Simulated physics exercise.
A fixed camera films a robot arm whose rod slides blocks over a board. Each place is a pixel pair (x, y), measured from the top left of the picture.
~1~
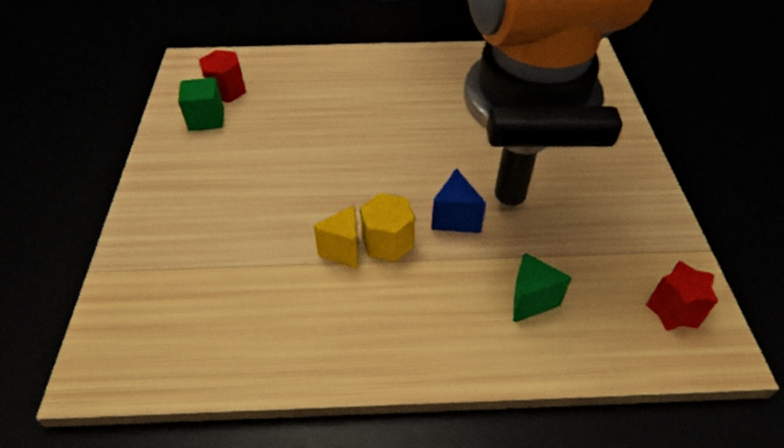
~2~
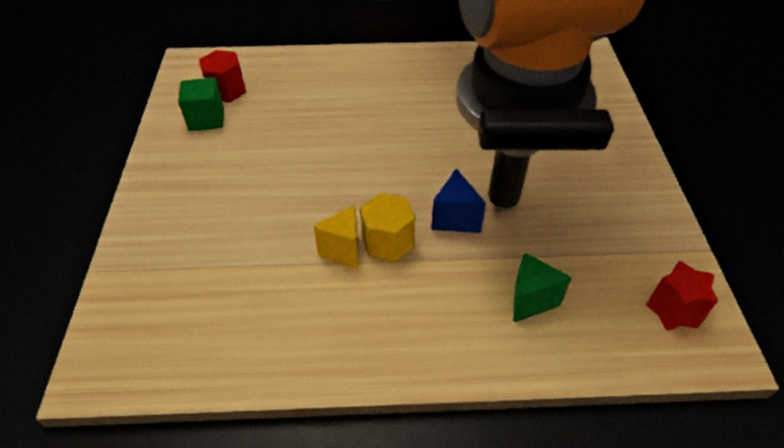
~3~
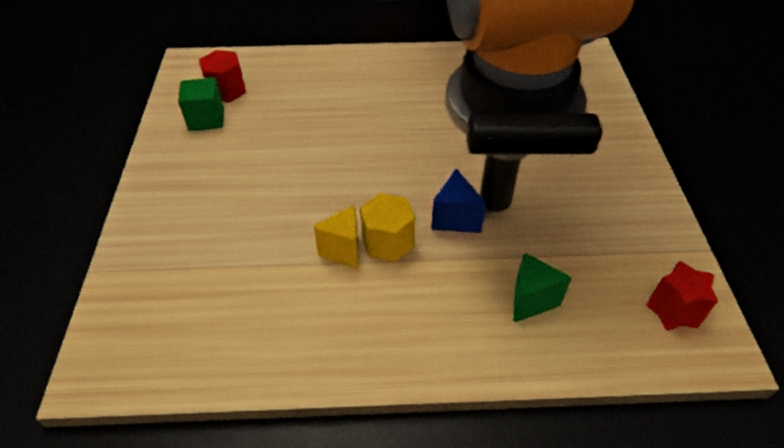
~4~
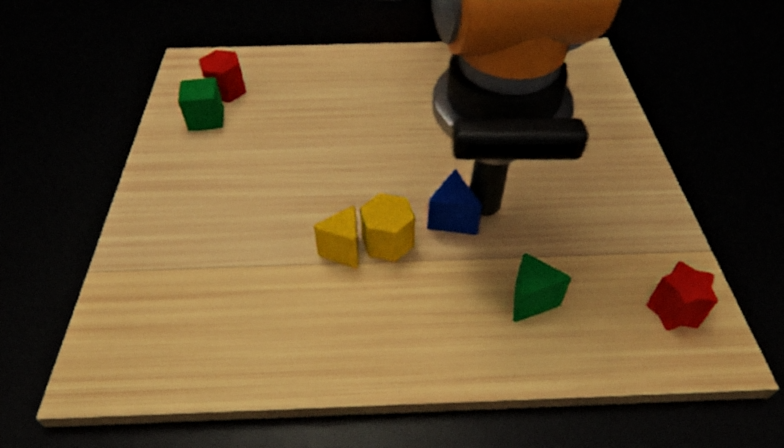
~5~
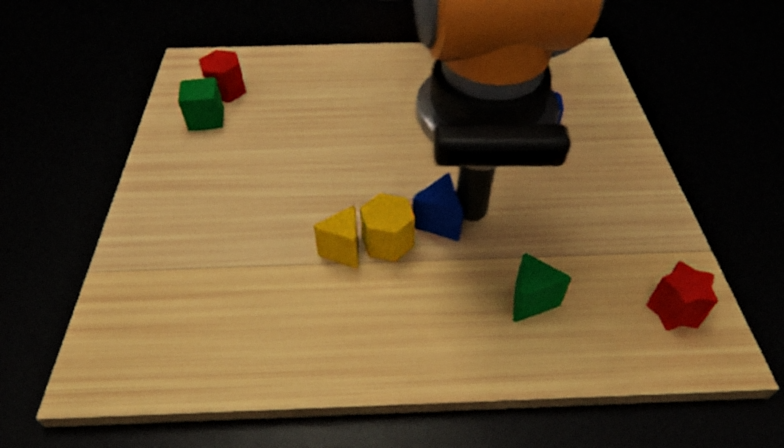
On a pale wooden board scattered with coloured blocks, an orange and black robot arm holds a dark rod just right of a blue triangle. The rod moves left until it meets the triangle, then pushes it left, turning it slightly, up beside the yellow six-sided block.
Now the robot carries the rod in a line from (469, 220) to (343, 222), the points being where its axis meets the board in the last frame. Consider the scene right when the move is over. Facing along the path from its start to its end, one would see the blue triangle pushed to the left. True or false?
The claim does not hold.
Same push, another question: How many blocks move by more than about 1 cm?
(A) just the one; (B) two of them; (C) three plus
My pick is C.
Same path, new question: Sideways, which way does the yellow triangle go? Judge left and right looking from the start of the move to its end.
Pushed left.
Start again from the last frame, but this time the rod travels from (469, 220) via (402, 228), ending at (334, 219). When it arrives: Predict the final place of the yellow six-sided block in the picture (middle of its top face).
I'd say the yellow six-sided block ends with its top centre at (315, 221).
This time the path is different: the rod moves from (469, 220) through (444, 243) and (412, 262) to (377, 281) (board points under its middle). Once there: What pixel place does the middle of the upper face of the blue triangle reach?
Its top face will be centred at roughly (418, 194).
On the path given first. One third of the way, rod at (427, 210); yellow triangle at (334, 225); yellow six-sided block at (375, 211), turned 35° anticlockwise; blue triangle at (396, 184), turned 15° clockwise.
Two thirds of the way, rod at (384, 211); yellow triangle at (319, 231); yellow six-sided block at (360, 218), turned 50° anticlockwise; blue triangle at (358, 176), turned 30° clockwise.
At the end, rod at (342, 211); yellow triangle at (311, 235), turned 15° anticlockwise; yellow six-sided block at (351, 225), turned 65° anticlockwise; blue triangle at (335, 170), turned 85° clockwise.
